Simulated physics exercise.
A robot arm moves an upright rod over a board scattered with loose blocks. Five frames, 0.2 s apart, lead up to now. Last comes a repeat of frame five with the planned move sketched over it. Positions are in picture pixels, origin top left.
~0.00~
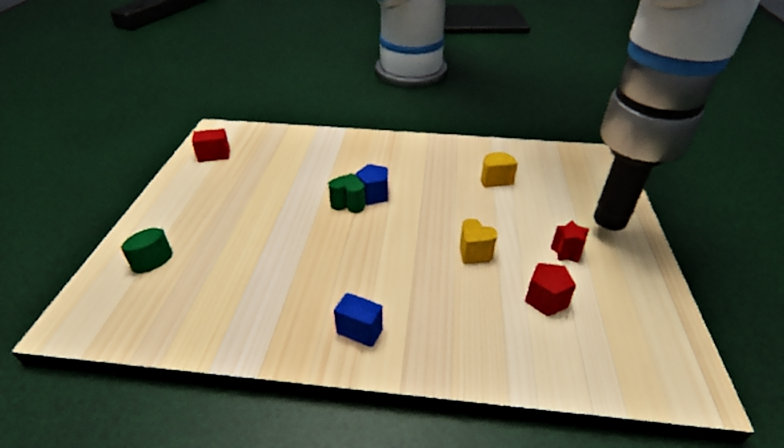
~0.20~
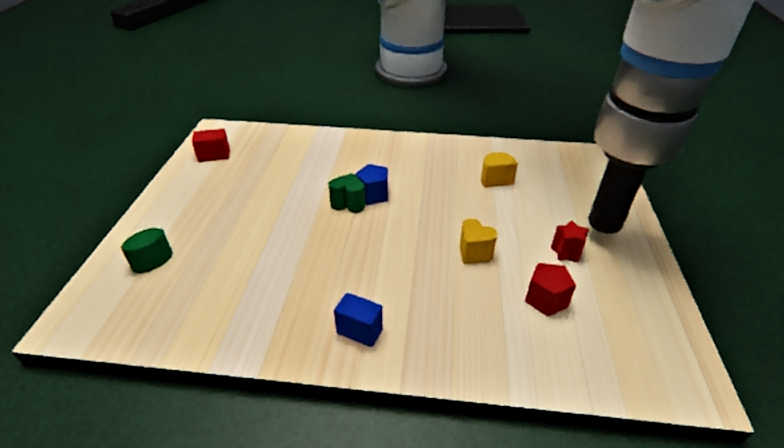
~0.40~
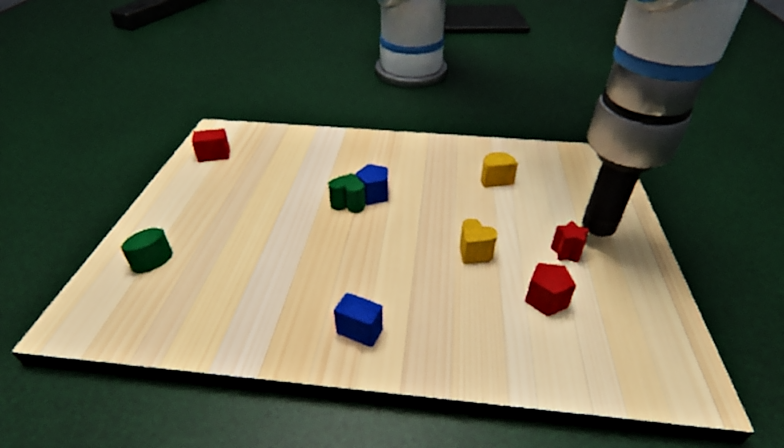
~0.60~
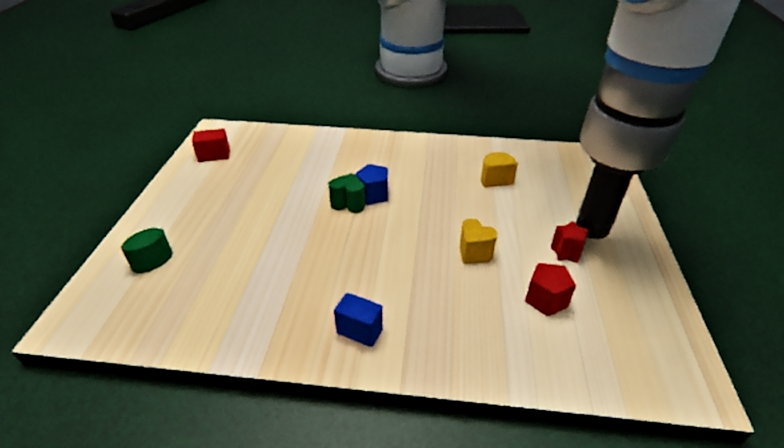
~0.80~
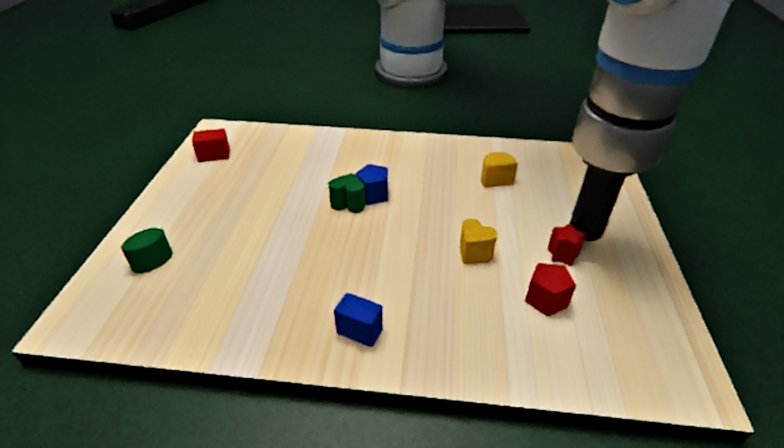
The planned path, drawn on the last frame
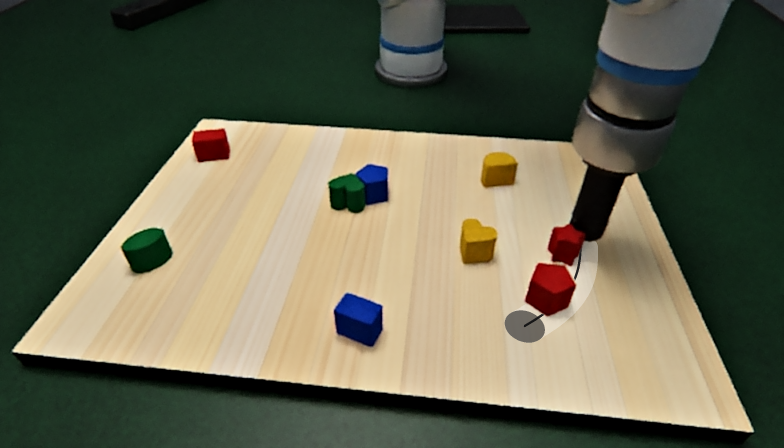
On a wooden board scattered with colored blocks, a robot arm moved its upright black rod slowly left to the red star block, then nudged it slightly left while the other blocks stayed still.
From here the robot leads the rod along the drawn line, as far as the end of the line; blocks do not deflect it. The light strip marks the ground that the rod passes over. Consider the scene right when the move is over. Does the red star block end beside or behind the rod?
I expect so.
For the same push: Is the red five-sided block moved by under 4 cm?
In short: No.
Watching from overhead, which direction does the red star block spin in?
That block twists clockwise.
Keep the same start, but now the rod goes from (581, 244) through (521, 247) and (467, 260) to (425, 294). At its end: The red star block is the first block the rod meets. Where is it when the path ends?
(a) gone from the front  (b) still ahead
That would be a.
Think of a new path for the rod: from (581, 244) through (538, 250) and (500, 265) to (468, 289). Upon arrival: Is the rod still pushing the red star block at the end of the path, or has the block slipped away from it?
It slides aside on the way.
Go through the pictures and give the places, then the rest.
The first frame shows lower end of the rod (610, 221), tops of blocks, red five-sided block (553, 276), red star block (574, 230).
The second frame shows rod (604, 224), blocks as before.
The third frame shows rod (598, 227), blocks as before.
The fourth frame shows rod (592, 229), blocks as before.
The fifth frame shows rod (585, 231), red five-sided block (553, 276), red star block (570, 233).
The drawn path runs from (581, 244) through (577, 274) and (558, 302) to (525, 326).
What follows on the original path. One third of the way, rod (581, 261); red star block (553, 247), turned 45° clockwise.
Two thirds of the way, rod (562, 290); red five-sided block (531, 289); red star block (549, 250), turned 80° clockwise.
At the end, rod (529, 313); red five-sided block (491, 306), turned 15° clockwise; red star block (549, 250), turned 80° clockwise.
